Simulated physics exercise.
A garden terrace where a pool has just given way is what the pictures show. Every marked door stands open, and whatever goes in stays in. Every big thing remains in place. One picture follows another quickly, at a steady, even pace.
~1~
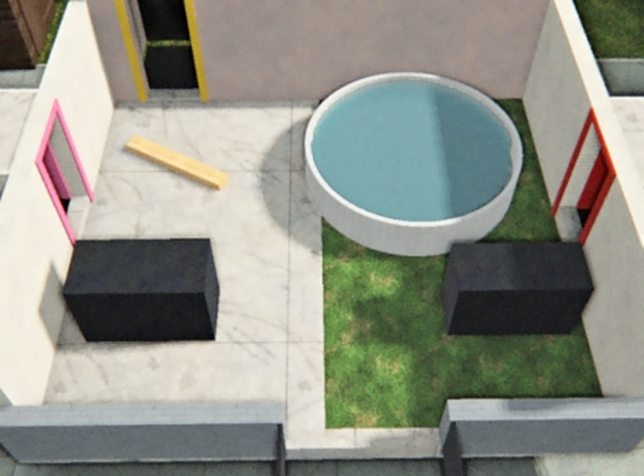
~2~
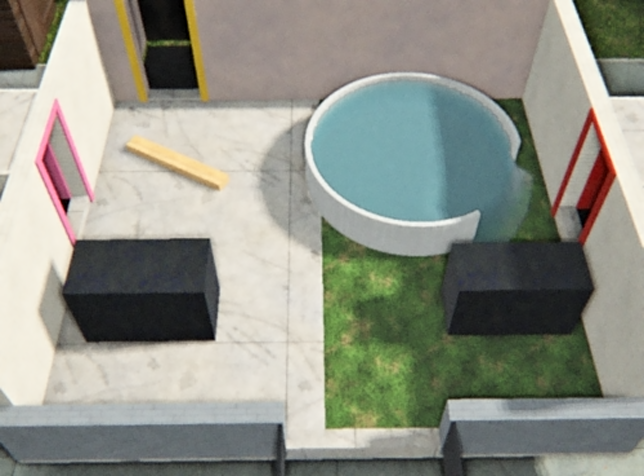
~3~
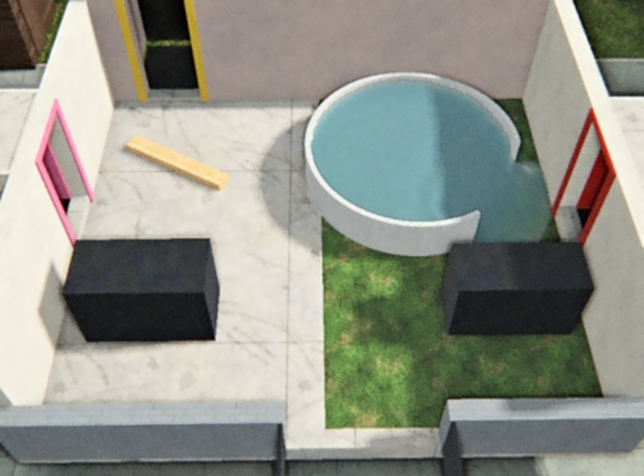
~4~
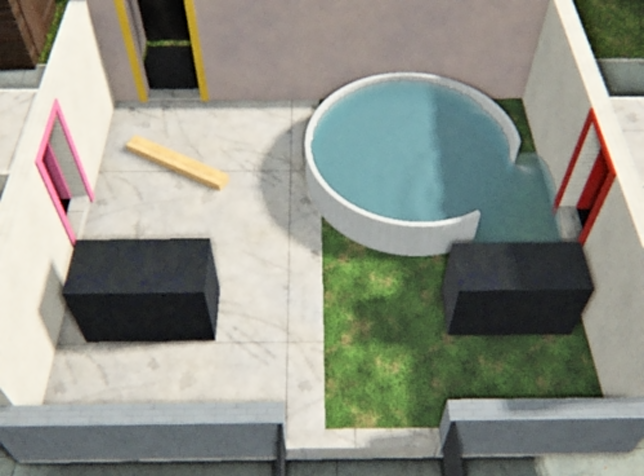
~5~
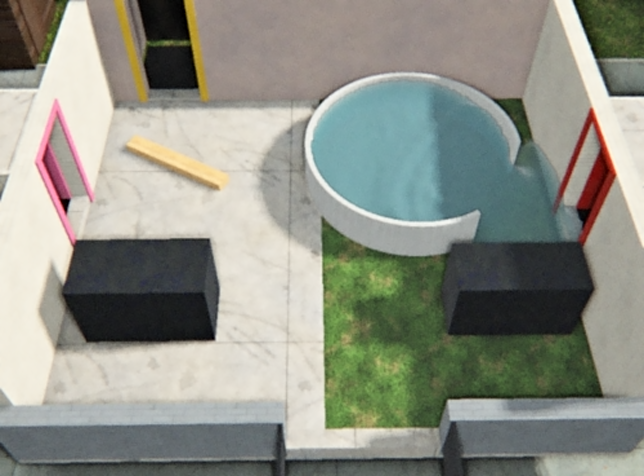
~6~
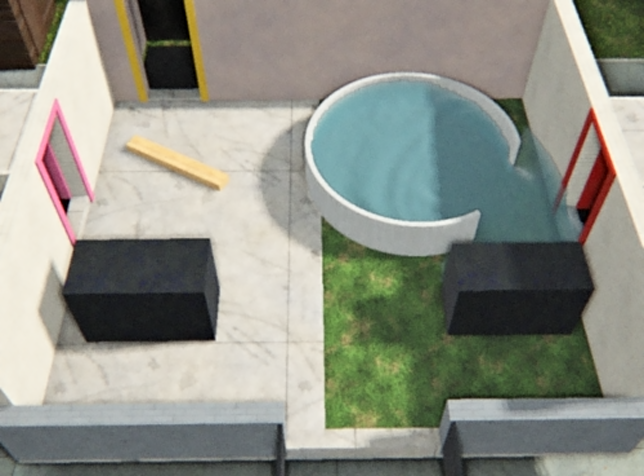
The clip shows a walled terrace with a round white pool of still water; a gap opens in its right side and water pours out, spreading over the grass to the wall by the red-framed opening, behind a black block.
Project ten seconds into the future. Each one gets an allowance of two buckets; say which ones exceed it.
Result: The pink door is not swamped, the yellow door is not swamped, the red door is swamped.
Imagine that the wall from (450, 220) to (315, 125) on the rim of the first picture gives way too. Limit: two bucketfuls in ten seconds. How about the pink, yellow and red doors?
So the pink one ends up above, the yellow one ends up above and the red one ends up below.
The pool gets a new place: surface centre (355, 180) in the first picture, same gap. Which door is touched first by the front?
The red door.
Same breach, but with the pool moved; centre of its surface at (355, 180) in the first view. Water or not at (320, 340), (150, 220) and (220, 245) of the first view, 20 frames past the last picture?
In order, the three spots end up waterlogged, untouched and untouched.
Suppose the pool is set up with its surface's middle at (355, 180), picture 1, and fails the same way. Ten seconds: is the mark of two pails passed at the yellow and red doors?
My reading: Yellow door takes more, red door takes more.
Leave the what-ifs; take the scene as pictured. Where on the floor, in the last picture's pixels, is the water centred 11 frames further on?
Near (444, 196) in the last view.
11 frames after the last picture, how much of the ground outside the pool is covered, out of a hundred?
Near 20 in a hundred.
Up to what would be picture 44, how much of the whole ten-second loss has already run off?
Close to 65 out of every hundred.
A moment on, water covers 15 % of the floor; the pink door not reached, the yellow door not reached, the red door over two buckets in.
Next, water covers 20 % of the floor; the pink door not reached, the yellow door not reached, the red door far over two buckets in.
Then, water covers 50 % of the floor; the pink door not reached, the yellow door not reached, the red door far over two buckets in.
Later, water covers 90 % of the floor; the pink door wet at the sill, nothing in, the yellow door wet at the sill, nothing in, the red door far over two buckets in.
In the end, water covers 95 % of the floor; the pink door wet at the sill, nothing in, the yellow door under two buckets in, the red door far over two buckets in.
